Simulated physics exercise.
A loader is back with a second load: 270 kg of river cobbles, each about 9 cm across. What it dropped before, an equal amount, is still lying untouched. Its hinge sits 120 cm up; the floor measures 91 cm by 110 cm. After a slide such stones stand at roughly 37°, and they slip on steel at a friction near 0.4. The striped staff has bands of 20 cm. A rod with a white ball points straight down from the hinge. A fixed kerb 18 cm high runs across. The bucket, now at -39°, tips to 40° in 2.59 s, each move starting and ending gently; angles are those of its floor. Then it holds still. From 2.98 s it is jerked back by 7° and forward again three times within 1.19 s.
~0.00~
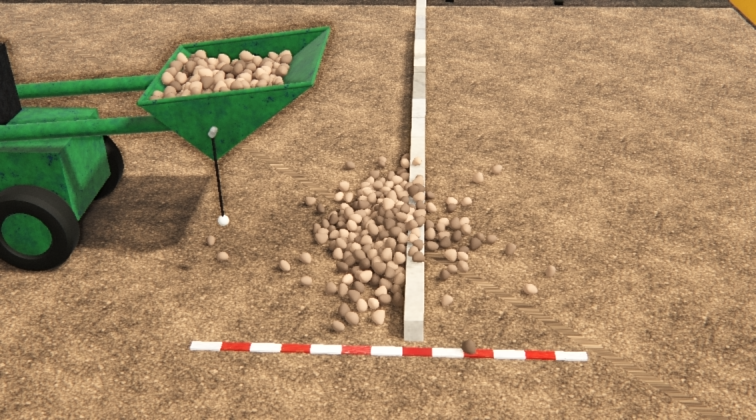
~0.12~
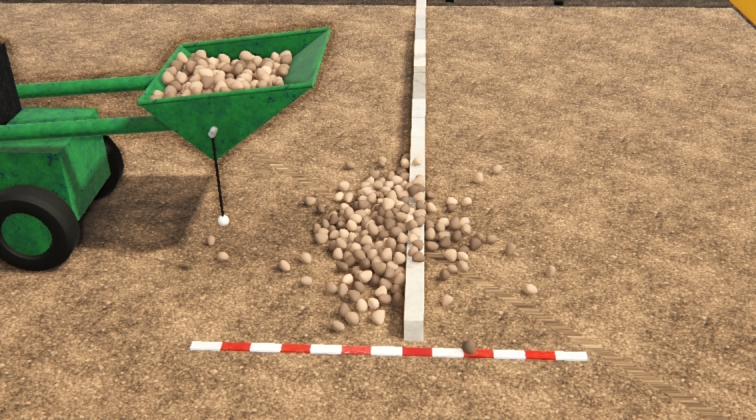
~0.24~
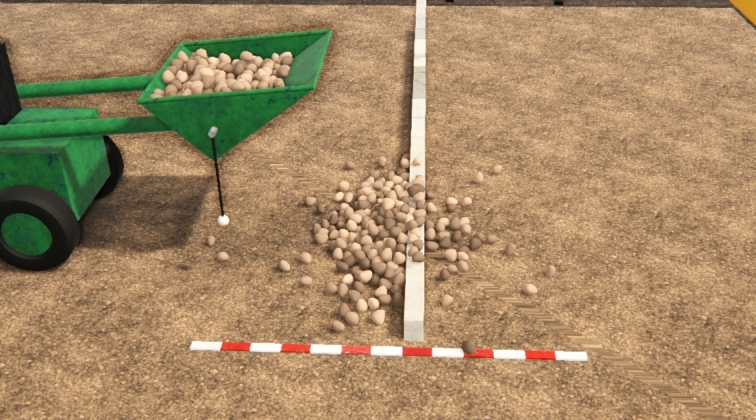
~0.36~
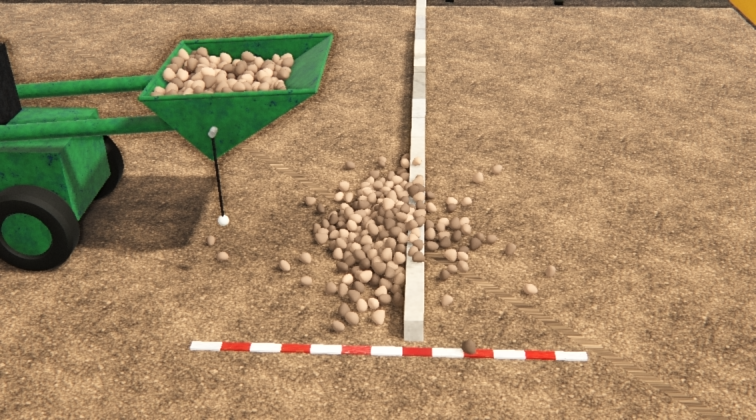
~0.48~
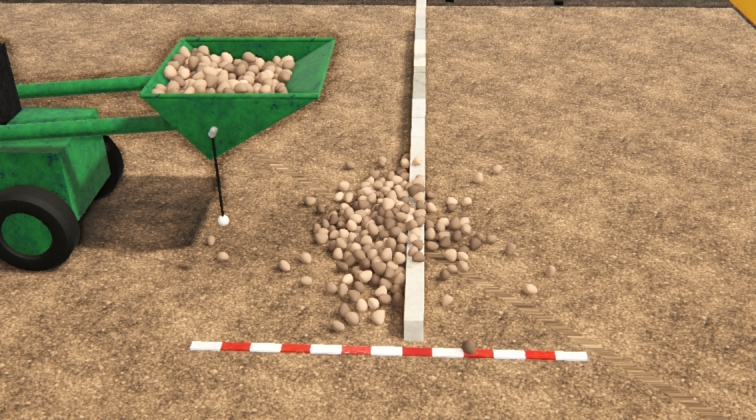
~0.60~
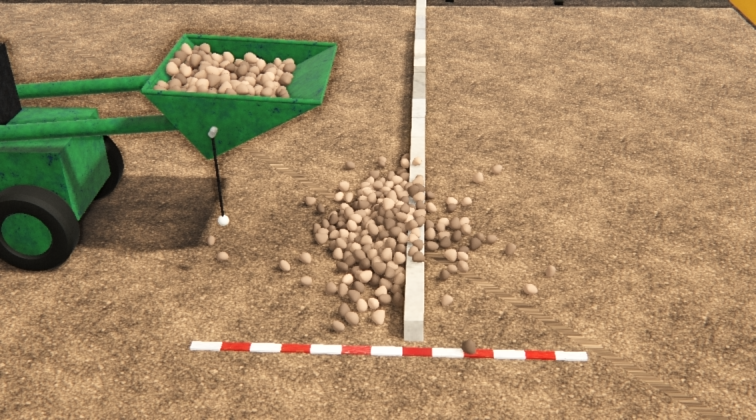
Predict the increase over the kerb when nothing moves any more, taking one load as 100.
Some 0 per cent is added.
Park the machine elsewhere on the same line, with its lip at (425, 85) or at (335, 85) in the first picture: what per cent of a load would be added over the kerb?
Near 100 per cent from the first place, 0 from the second.
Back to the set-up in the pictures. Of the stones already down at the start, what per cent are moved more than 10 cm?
About 5 per cent.
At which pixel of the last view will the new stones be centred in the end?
Near (343, 225).
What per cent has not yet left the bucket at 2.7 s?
Roughly 10 per cent is still inside.
After 1.9 s the floor is at 28°; in per cent of one load, 98 in the bucket, 90 on this side of the kerb, 11 over the kerb; the foremost stones are at (500, 232).
After 2.7 s the floor is at 40°; in per cent of one load, 8 in the bucket, 181 on this side of the kerb, 11 over the kerb; the foremost stones are at (500, 232).
After 4.6 s the floor is at 40°; in per cent of one load, 0 in the bucket, 188 on this side of the kerb, 12 over the kerb; the foremost stones are at (505, 233).
After 7.3 s the floor is at 40°; in per cent of one load, 0 in the bucket, 188 on this side of the kerb, 12 over the kerb; the foremost stones are at (505, 233). Net gain over the kerb, 0.
